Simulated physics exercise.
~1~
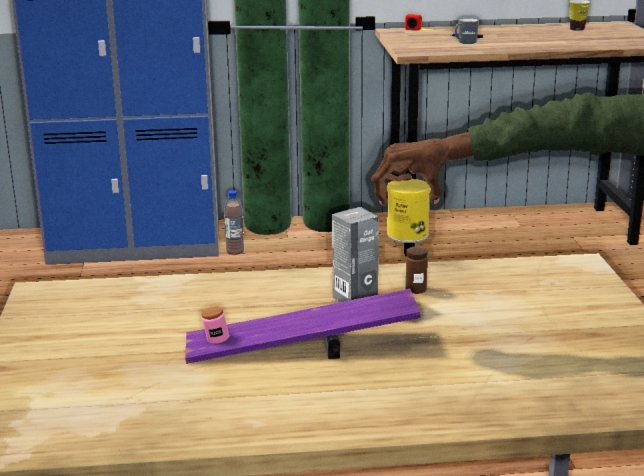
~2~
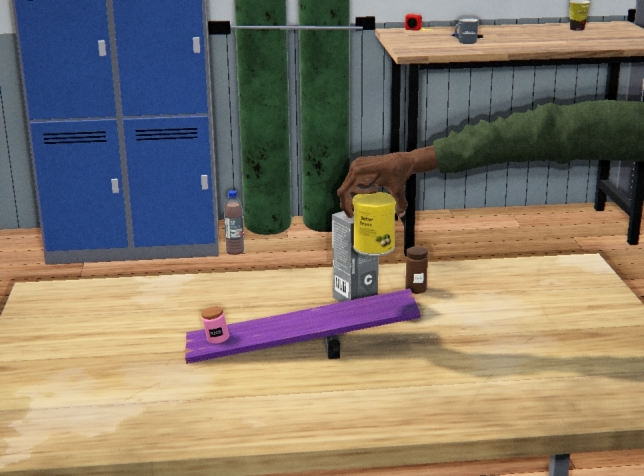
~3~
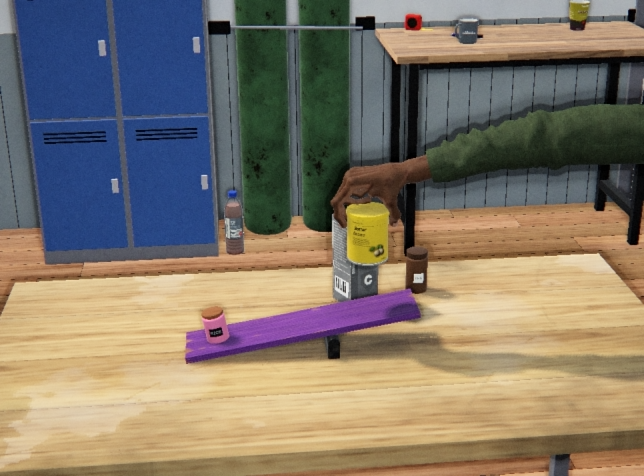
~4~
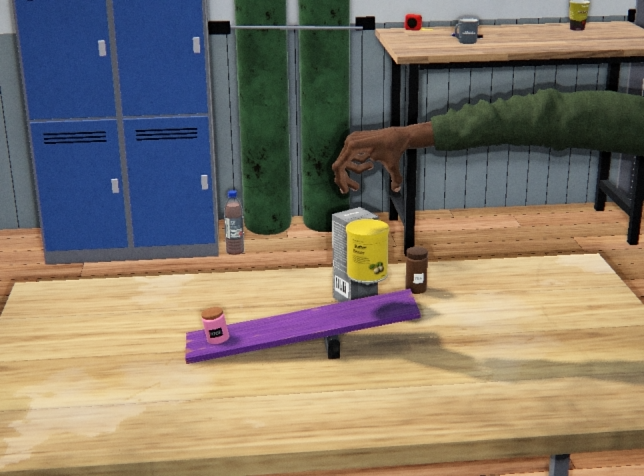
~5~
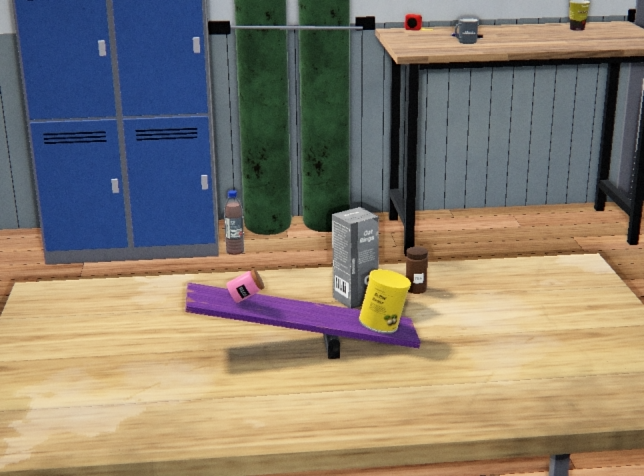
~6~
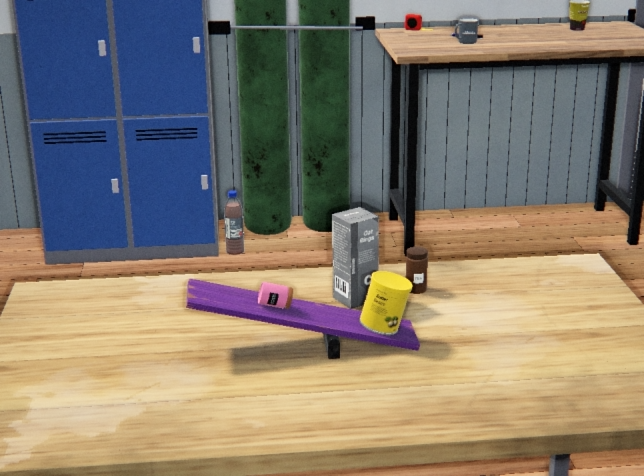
A hand drops a yellow tin onto a purple plank, which tips, toppling the pink shaker.
